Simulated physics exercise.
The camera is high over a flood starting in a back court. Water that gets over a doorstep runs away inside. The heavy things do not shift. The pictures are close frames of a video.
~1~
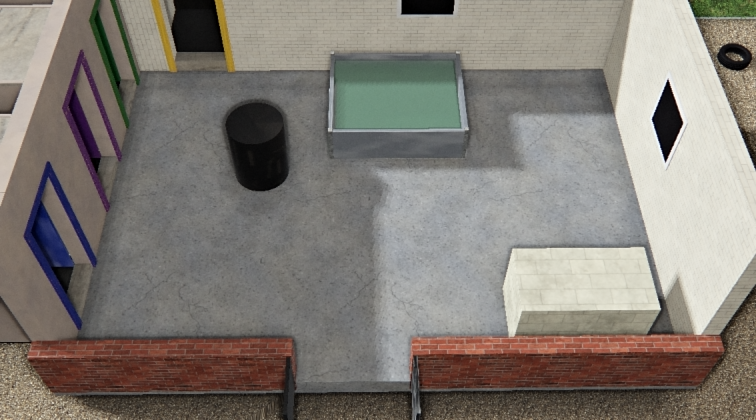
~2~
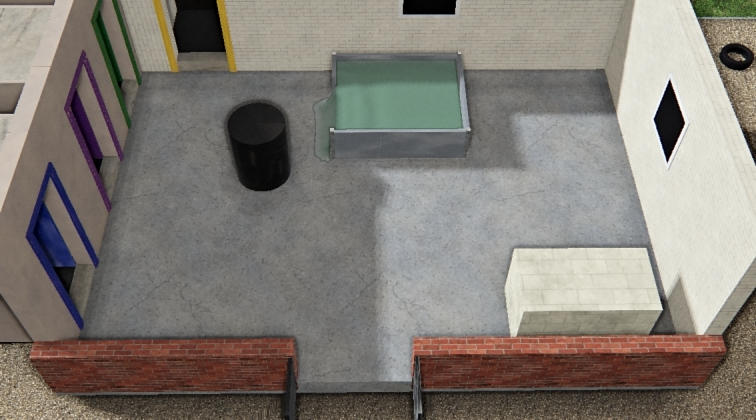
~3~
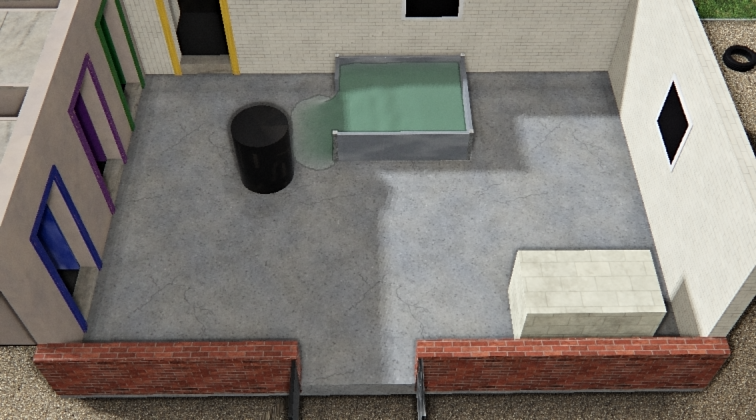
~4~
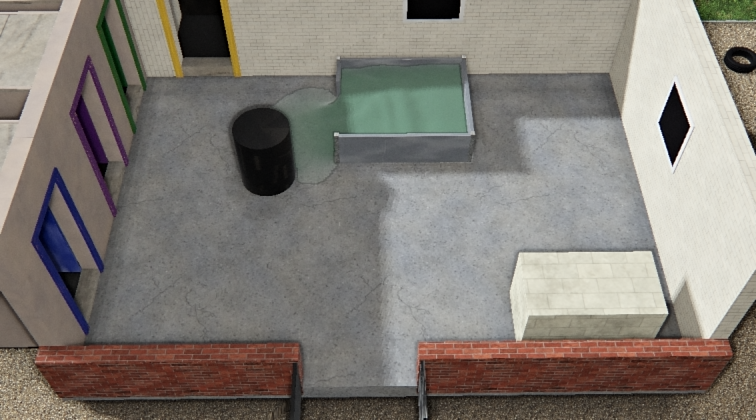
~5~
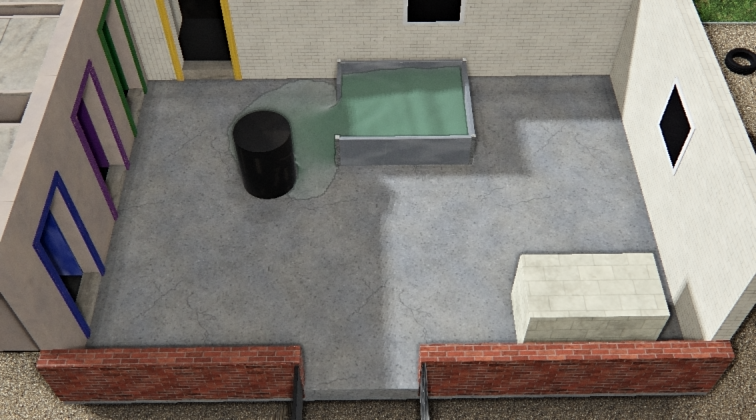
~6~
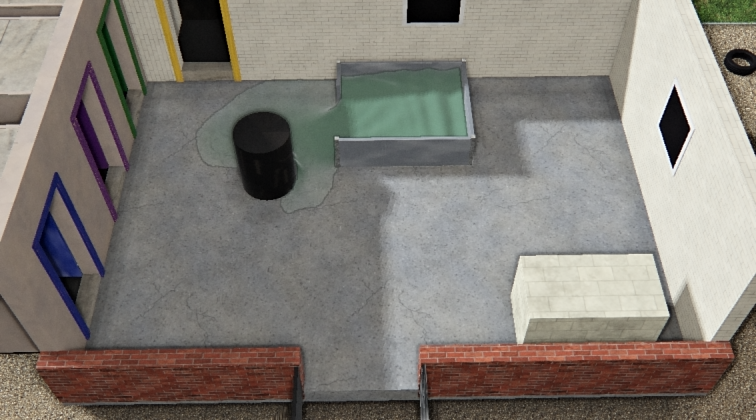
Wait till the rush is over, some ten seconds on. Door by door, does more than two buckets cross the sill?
One by one: The yellow door admits no more than that; the purple door admits no more than that; the green door lets in a lot; the blue door admits no more than that.
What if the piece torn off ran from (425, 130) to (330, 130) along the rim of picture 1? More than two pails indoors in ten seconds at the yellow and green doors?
My reading: Yellow takes less, green takes less.
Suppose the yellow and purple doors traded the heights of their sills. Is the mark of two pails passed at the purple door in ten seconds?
The purple one holds.
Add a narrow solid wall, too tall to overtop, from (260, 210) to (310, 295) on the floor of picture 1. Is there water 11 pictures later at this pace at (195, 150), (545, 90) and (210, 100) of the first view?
In that order: Awash, no water, under water.
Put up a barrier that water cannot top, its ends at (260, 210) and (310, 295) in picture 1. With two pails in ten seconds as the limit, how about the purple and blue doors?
Then: Purple door takes less, blue door takes less.
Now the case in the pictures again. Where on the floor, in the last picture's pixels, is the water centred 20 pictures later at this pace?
Around (283, 151).
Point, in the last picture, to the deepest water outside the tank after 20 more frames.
Close to (142, 107).
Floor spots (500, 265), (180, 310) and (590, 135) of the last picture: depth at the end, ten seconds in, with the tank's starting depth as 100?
About 8, 16 and 0 per cent.
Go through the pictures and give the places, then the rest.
The water tank at (397, 94) is whole and still, in the first picture.
Water pours out at (336, 120) and has run to (327, 101), in the second picture.
Water pours out at (339, 125) and has run to (298, 109), in the third picture.
Water pours out at (340, 127) and has run to a hidden place, in the fourth picture.
The front is at a hidden place, out from the gap at (341, 130), in the fifth picture.
Water pours out at (340, 131) and has run to (205, 129), in the sixth picture.
A moment on, water covers 20 % of the floor; the yellow door wet at the sill, nothing in, the purple door not reached, the green door wet at the sill, nothing in, the blue door not reached.
Next, water covers 30 % of the floor; the yellow door wet at the sill, nothing in, the purple door wet at the sill, nothing in, the green door under two buckets in, the blue door not reached.
Then, water covers 45 % of the floor; the yellow door wet at the sill, nothing in, the purple door under two buckets in, the green door over two buckets in, the blue door wet at the sill, nothing in.
Later, water covers 50 % of the floor; the yellow door wet at the sill, nothing in, the purple door under two buckets in, the green door far over two buckets in, the blue door wet at the sill, nothing in.
In the end, water covers 70 % of the floor; the yellow door wet at the sill, nothing in, the purple door under two buckets in, the green door far over two buckets in, the blue door wet at the sill, nothing in.
